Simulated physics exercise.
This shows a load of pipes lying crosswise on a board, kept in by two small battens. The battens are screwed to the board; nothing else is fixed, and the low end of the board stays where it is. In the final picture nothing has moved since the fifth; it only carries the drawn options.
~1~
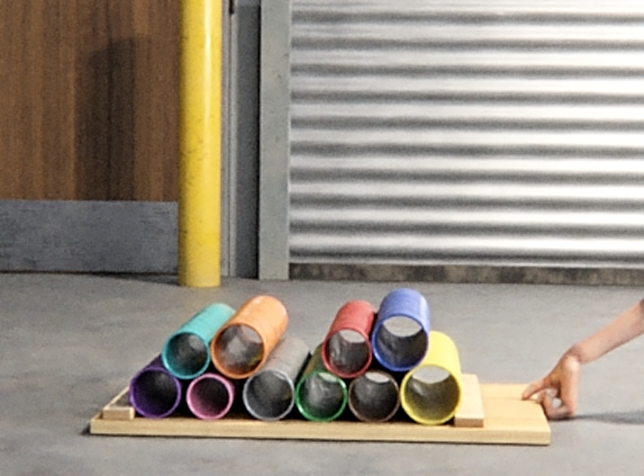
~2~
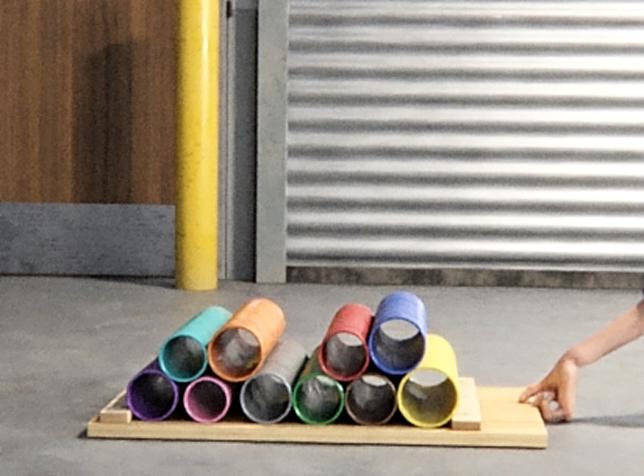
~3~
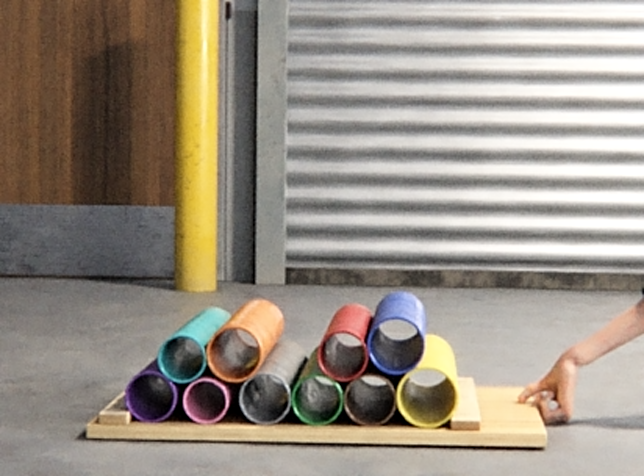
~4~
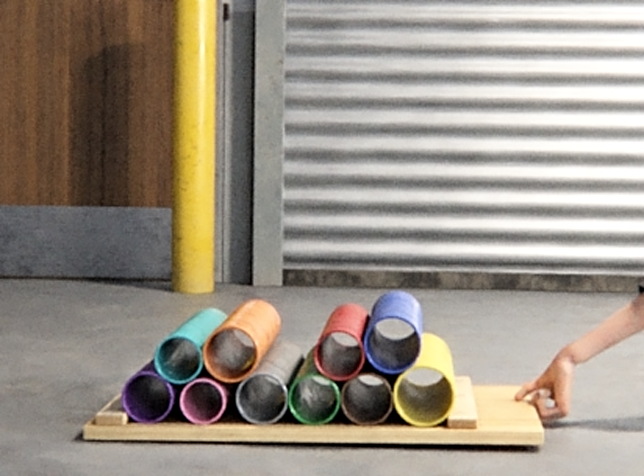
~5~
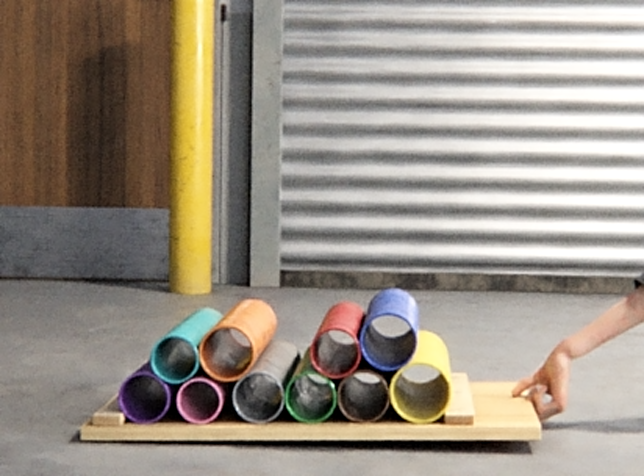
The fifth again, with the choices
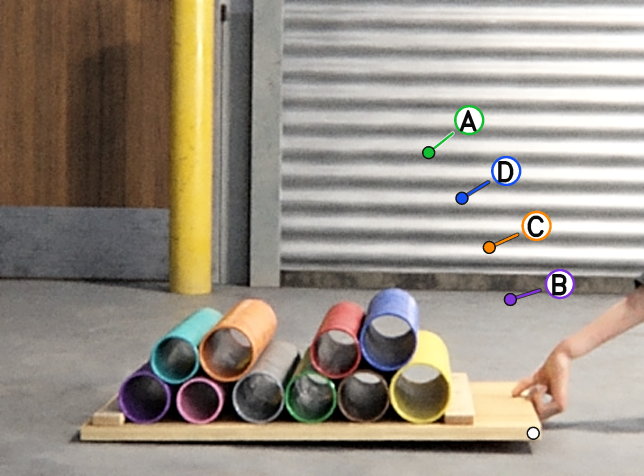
A hand touches the right end of a board of stacked colourful pipes, all virtually still.
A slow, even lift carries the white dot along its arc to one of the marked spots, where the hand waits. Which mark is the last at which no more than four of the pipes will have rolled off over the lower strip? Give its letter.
No higher than B.
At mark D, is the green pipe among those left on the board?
The green pipe: No.
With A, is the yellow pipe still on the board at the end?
No, with A.
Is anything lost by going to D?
Yes, at D.
On the marked copy, A at (429, 153); B at (510, 299); C at (489, 247); D at (462, 198); the white dot at (533, 433).
Taking B. A third of the way, board at 14°.
Two thirds of the way, board at 19°.
When it is over, board at 19°, one over the low batten (turquoise).
As for the rest, A ten over the low batten; C ten over the low batten; D ten over the low batten.
